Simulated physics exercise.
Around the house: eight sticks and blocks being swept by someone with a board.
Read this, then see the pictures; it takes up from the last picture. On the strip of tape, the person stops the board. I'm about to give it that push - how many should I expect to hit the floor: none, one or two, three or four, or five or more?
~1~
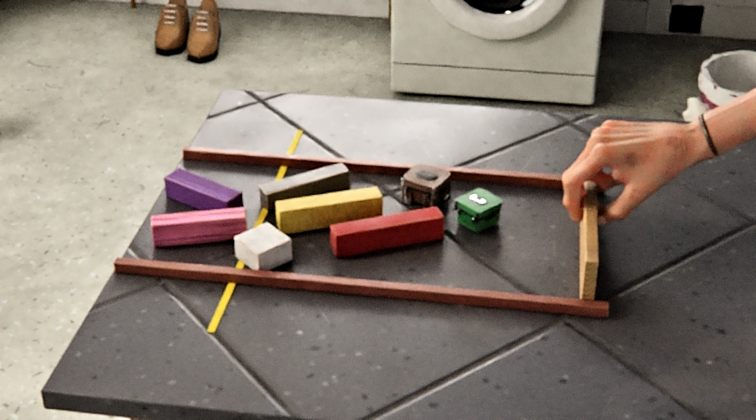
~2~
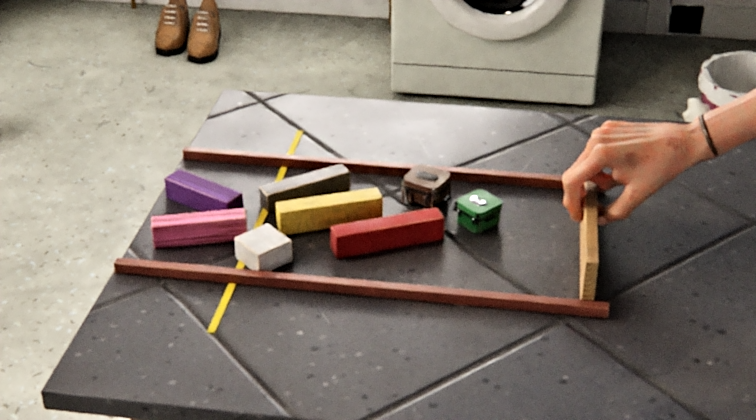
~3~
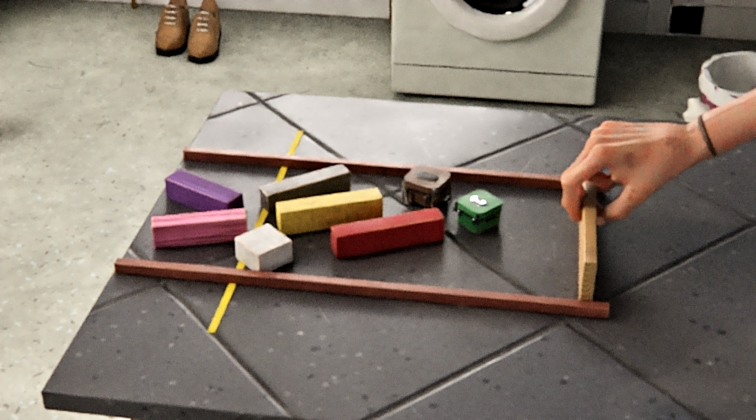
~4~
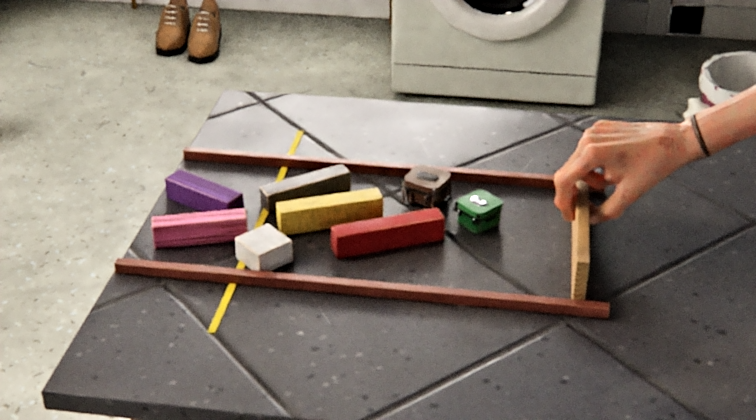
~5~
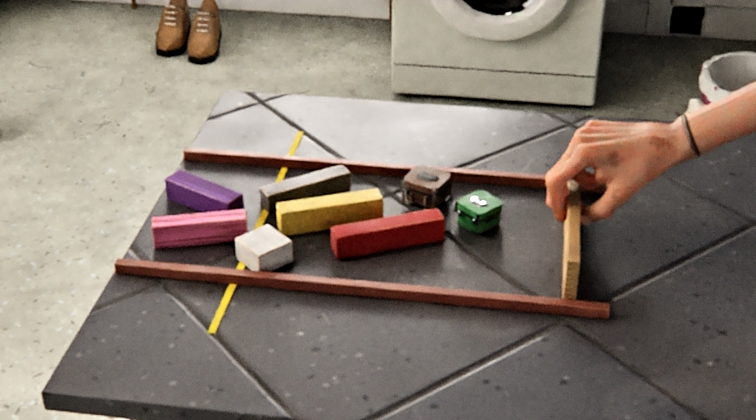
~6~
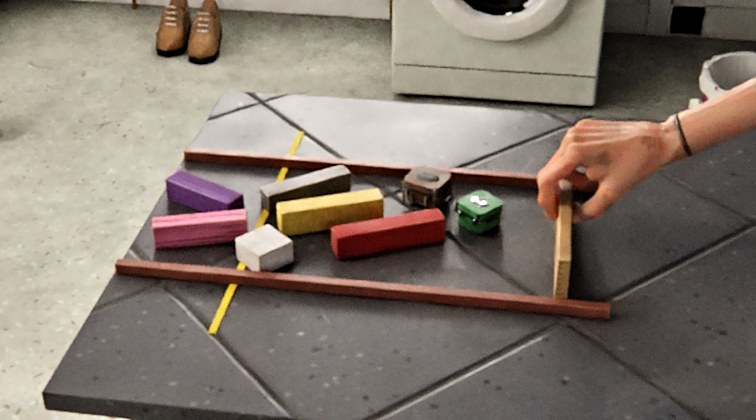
Expect none.
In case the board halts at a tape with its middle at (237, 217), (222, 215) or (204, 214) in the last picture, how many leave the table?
Try 1: 0; try 2: 1; try 3: 3.
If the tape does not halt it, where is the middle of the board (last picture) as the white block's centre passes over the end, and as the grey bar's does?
The white block puts it at (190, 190), the grey bar at (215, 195).
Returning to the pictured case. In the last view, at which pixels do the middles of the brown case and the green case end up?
About (264, 165), and about (254, 193).
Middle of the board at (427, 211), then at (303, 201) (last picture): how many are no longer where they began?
At that stage 3; at the next, 8.
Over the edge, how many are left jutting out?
Expected count: 2.
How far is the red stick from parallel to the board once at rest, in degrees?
About 0° out of line.
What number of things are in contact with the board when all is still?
Number: 3.
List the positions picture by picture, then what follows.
The first picture shows purple stick (204, 195); pink stick (200, 228); white block (263, 249); board (589, 223); tape (262, 217).
The second picture shows pink stick (200, 228); grey bar (305, 188).
The third picture shows white block (264, 249); yellow bar (330, 211).
The fourth picture shows purple stick (204, 195); red stick (388, 233).
The fifth picture shows pink stick (200, 229); green case (479, 213).
The sixth picture shows purple stick (205, 196); pink stick (201, 229); white block (265, 250); board (564, 222); tape (263, 219).
Soon after, none off yet; purple stick at rest near (205, 196); pink stick at rest near (201, 229); white block at rest near (265, 250).
Then, none off yet; purple stick at rest near (205, 196); pink stick at rest near (201, 229); white block moving near (253, 251).
Further on, none off yet; purple stick moving near (200, 197); pink stick moved a little near (172, 236); white block moved about its own width near (215, 252).
At rest, the number that fall off is zero.
